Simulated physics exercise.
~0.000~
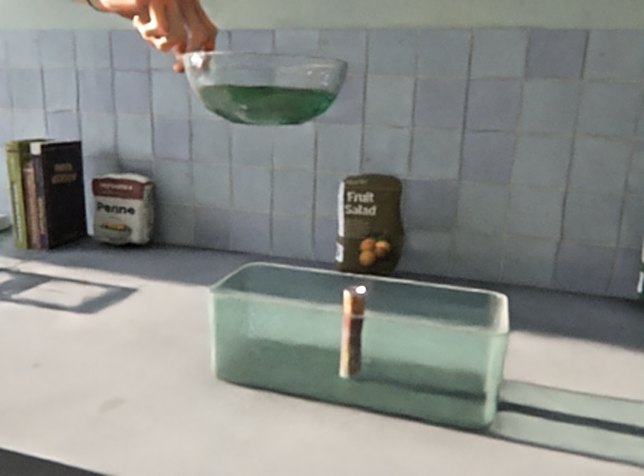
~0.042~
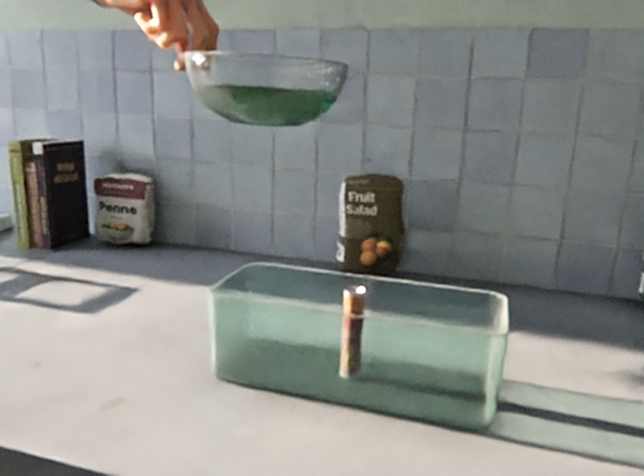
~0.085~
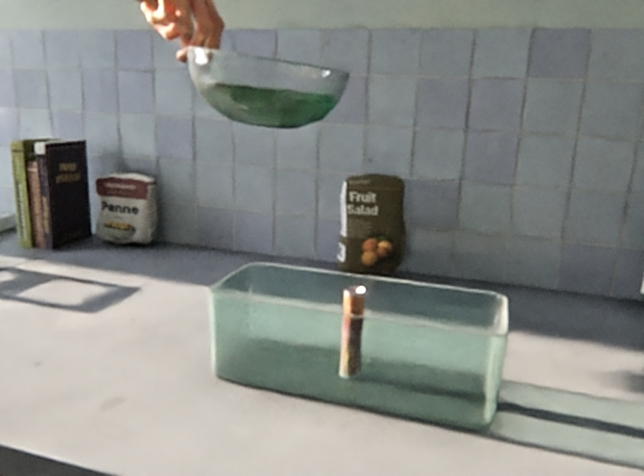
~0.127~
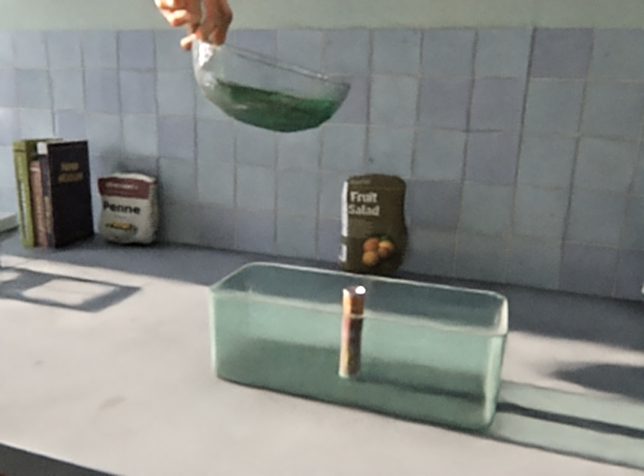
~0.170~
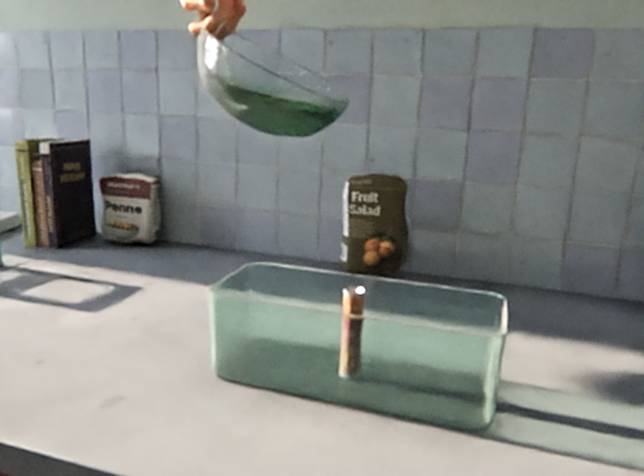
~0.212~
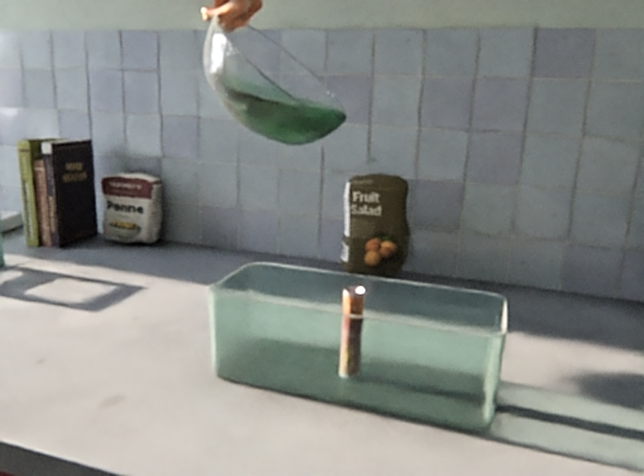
A glass bowl of green liquid, held by a hand at its left rim, tilted steadily down to the right above a glass basin with a small tin standing inside.
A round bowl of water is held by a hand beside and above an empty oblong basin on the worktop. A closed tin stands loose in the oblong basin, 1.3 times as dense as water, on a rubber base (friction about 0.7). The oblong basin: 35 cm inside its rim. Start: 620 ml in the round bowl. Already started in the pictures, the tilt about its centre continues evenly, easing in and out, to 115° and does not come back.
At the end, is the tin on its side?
Odds are it weathers it.
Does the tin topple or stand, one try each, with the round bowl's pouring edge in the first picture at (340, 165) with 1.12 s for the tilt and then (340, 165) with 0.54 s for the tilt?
Run one: It does not tip. Run two: It tumbles.
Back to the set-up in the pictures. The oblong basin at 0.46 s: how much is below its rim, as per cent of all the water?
24 %, roughly.
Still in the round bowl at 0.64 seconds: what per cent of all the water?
0 %.
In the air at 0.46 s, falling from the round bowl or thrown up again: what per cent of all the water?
I'd say close to 76 per cent.
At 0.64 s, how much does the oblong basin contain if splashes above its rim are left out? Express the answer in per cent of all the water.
Roughly 90 %.
After 0.46 s the tilt is 109° and 1 per cent is still to pour; the tin stands where it began.
After 0.64 s the tilt is 115° and 0 per cent is still to pour; the tin stands where it began.
After 0.83 s the tilt is 115° and 0 per cent is still to pour; the tin stands where it began.
After 1.04 s the tilt is 115° and 0 per cent is still to pour; the tin stands where it began.
In the end the tin stands where it began.
